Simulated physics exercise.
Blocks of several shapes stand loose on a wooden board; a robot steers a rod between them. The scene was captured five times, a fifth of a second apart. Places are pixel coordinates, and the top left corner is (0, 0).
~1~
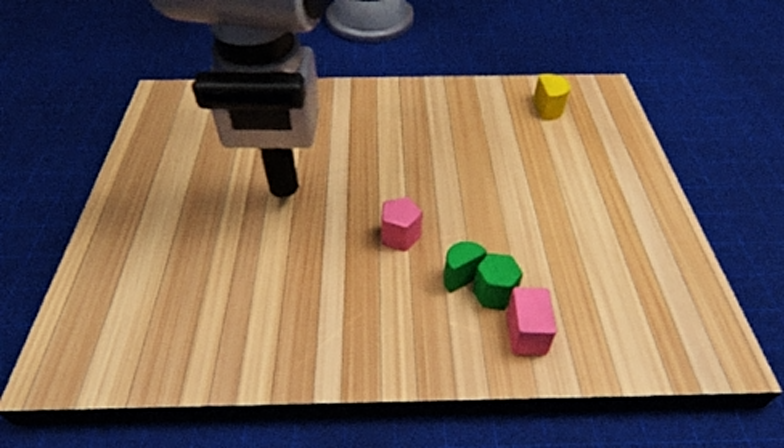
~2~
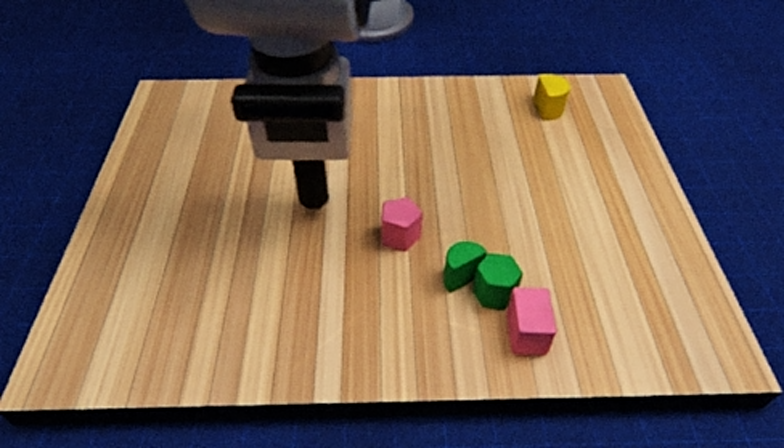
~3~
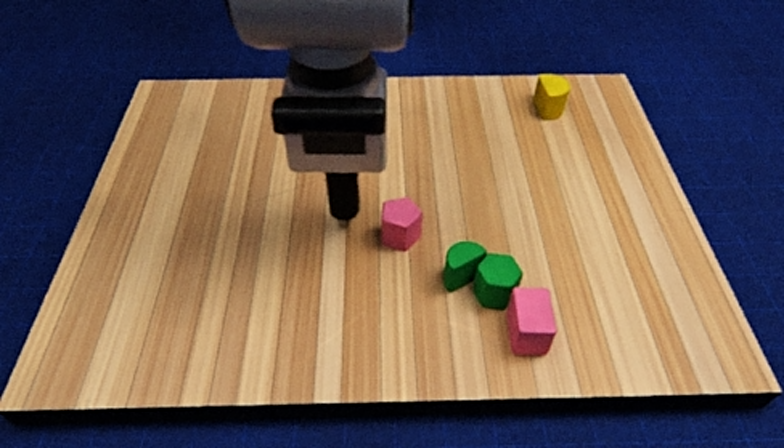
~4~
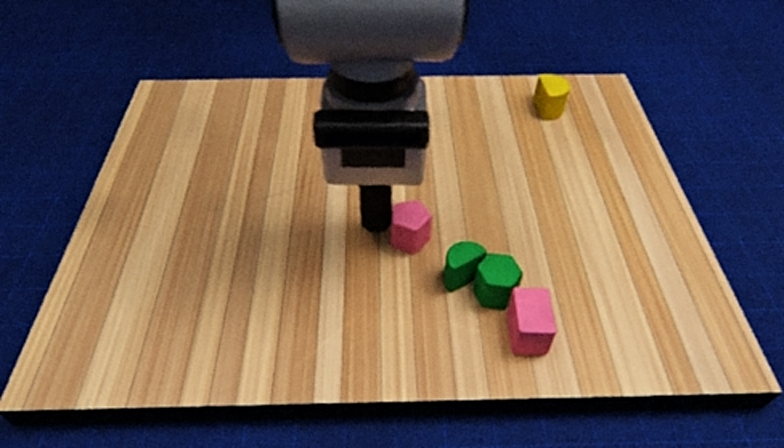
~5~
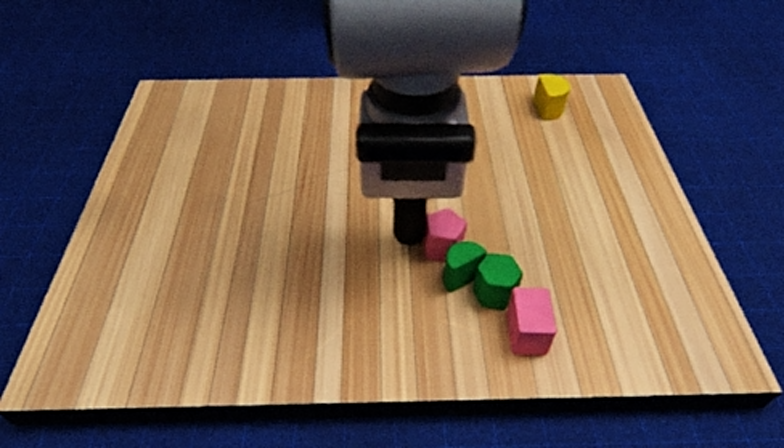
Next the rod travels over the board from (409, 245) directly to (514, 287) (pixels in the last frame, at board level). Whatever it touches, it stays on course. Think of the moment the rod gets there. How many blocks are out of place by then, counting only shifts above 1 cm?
The answer will be at least three.
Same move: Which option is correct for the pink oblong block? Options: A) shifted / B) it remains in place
A: Shifted.
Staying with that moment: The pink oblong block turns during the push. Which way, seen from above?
Its spin: Clockwise.
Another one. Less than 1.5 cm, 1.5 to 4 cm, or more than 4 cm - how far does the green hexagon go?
Over 4 cm.
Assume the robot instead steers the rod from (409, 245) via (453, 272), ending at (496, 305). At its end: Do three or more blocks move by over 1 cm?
Yes, I think so.
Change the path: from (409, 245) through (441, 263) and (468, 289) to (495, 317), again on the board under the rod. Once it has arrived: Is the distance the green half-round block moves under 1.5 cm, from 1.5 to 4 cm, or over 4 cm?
It ends farther than 4 cm from its spot.
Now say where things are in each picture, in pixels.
In the first picture, rod's lower end (284, 187); pink pentagon (401, 211); green half-round block (464, 252); green hexagon (500, 269); pink oblong block (535, 309).
In the second picture, rod (314, 198); blocks still.
In the third picture, rod (345, 209); blocks still.
In the fourth picture, rod (377, 221); pink pentagon (410, 213).
In the fifth picture, rod (409, 233); pink pentagon (445, 223); green half-round block (464, 252); green hexagon (500, 269); pink oblong block (535, 309).
The first path, step by step. One third of the way, rod (445, 247); pink pentagon (479, 226), turned 15° anticlockwise; green half-round block (467, 254).
Two thirds of the way, rod (480, 261); pink pentagon (500, 225), turned 50° anticlockwise; green half-round block (503, 271), turned 15° anticlockwise; green hexagon (537, 281); pink oblong block (557, 324), turned 35° clockwise.
At the end, rod (517, 276); pink pentagon (501, 225), turned 55° anticlockwise; green half-round block (543, 287), turned 20° anticlockwise; green hexagon (578, 297); pink oblong block (573, 333), turned 85° clockwise.
